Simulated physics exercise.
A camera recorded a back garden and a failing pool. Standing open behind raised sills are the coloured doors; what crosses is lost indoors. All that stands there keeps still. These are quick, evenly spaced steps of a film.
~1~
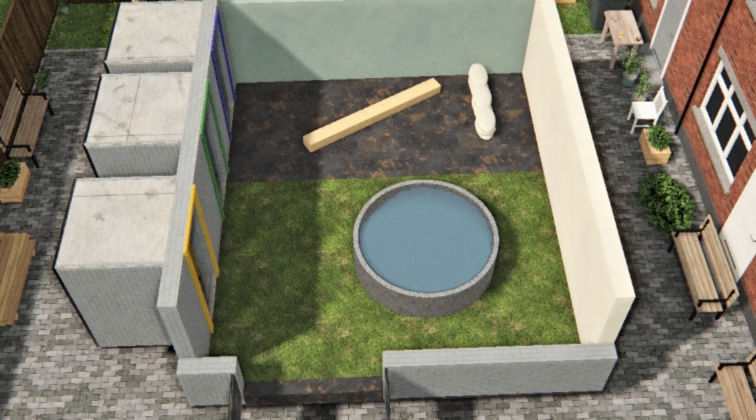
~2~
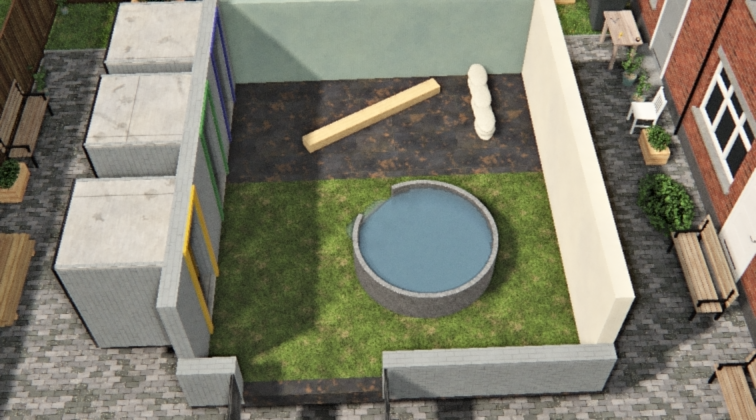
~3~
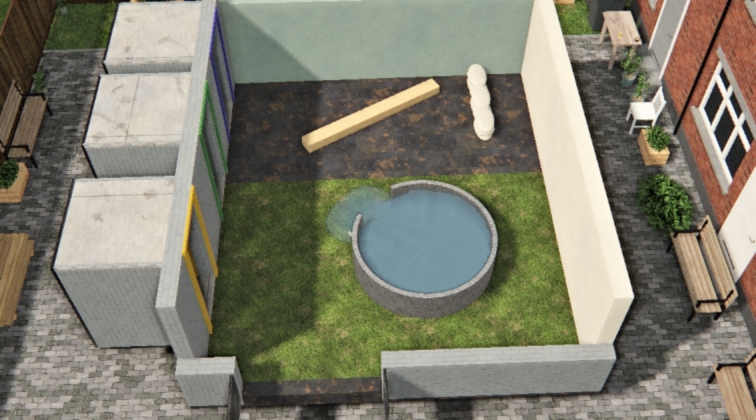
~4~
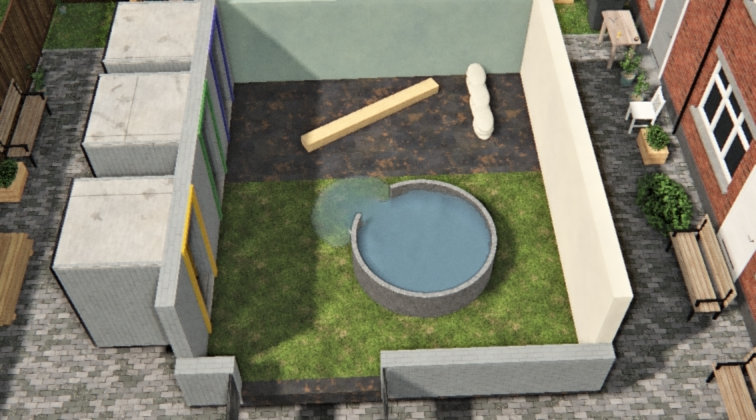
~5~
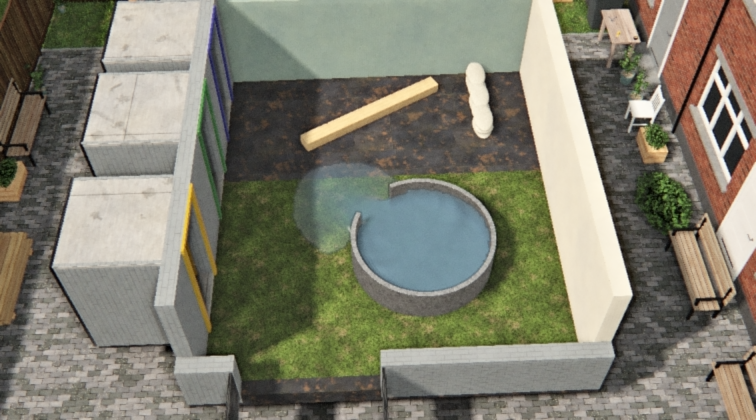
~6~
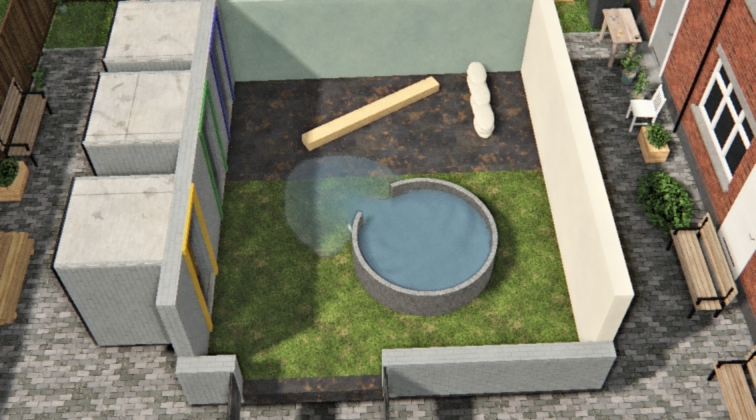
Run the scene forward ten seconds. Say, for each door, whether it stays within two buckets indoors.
As I see it, blue door: Over two buckets. Yellow door: Two buckets at most. Green door: Over two buckets.
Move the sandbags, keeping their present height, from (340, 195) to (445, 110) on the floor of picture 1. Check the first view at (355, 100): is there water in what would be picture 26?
At that place: Not flooded.
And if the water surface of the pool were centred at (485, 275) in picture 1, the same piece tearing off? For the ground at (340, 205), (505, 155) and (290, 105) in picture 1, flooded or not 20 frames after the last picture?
I'd call them watered, still dry and still dry, in the order asked.
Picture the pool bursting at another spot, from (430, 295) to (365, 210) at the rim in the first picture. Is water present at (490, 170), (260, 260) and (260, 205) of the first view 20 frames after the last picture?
Bone-dry, submerged, submerged.
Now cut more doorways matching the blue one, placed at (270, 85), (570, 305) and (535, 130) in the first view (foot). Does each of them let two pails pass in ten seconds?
Outcome by door - past the limit, within the limit, within the limit.
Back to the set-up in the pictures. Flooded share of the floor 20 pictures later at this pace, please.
Share estimate: About 45 per cent.
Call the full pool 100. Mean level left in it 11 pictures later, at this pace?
Estimate: Around 64 per cent.
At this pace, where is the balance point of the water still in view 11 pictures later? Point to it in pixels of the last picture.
My pick is pixel (377, 224).
A moment on, water covers 20 % of the floor; the blue door not reached, the yellow door not reached, the green door not reached.
Next, water covers 30 % of the floor; the blue door under two buckets in, the yellow door not reached, the green door under two buckets in.
Then, water covers 45 % of the floor; the blue door over two buckets in, the yellow door wet at the sill, nothing in, the green door over two buckets in.
Later, water covers 65 % of the floor; the blue door over two buckets in, the yellow door wet at the sill, nothing in, the green door far over two buckets in.
In the end, water covers 75 % of the floor; the blue door over two buckets in, the yellow door wet at the sill, nothing in, the green door far over two buckets in.
